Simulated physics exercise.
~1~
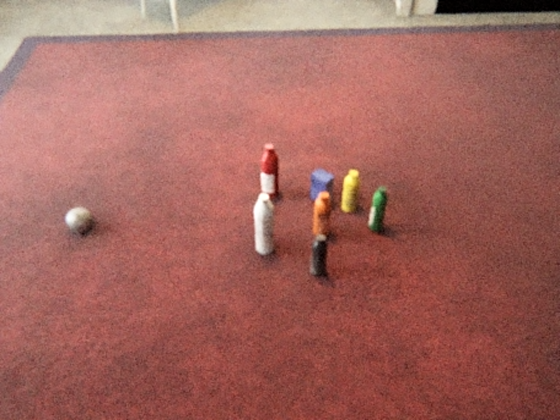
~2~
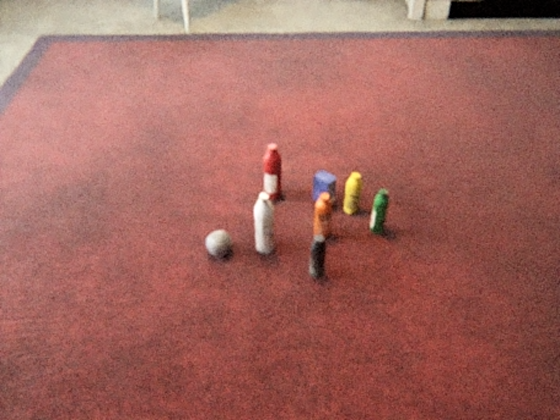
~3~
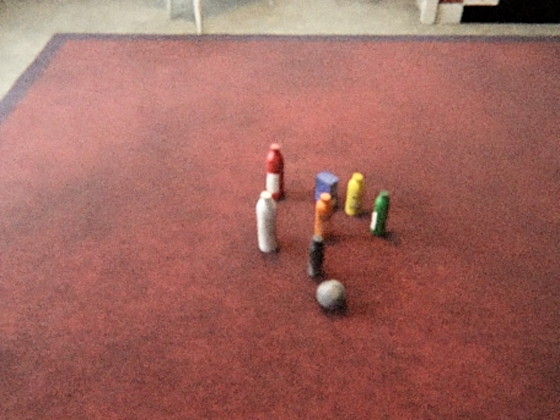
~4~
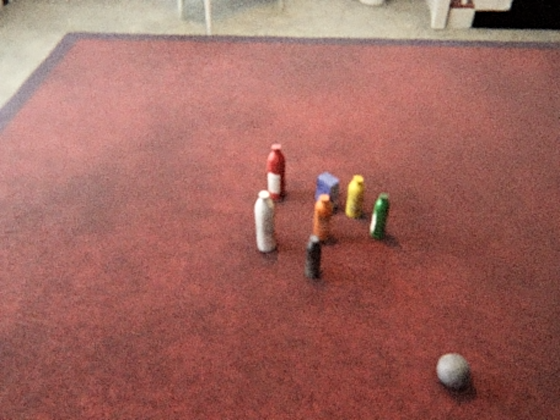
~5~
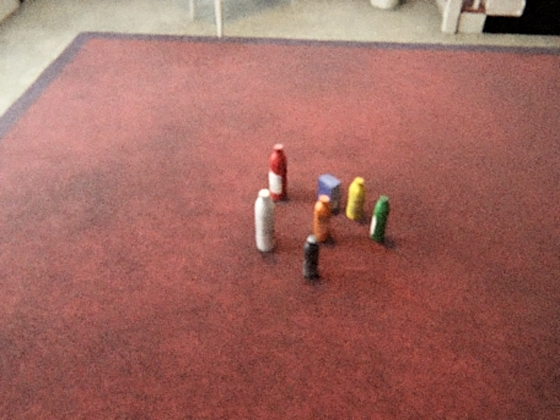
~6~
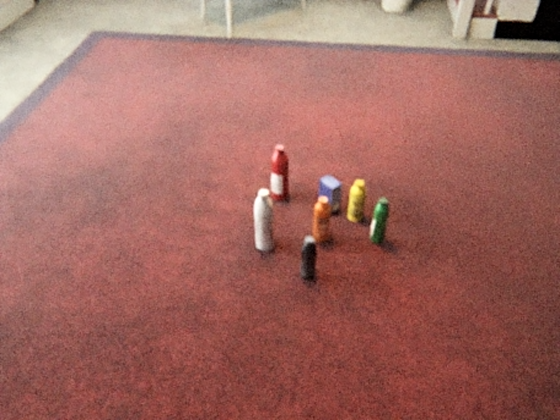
On a red carpet, a grey ball rolling rightward past standing bottles and a blue carton, leaving view with all still upright.
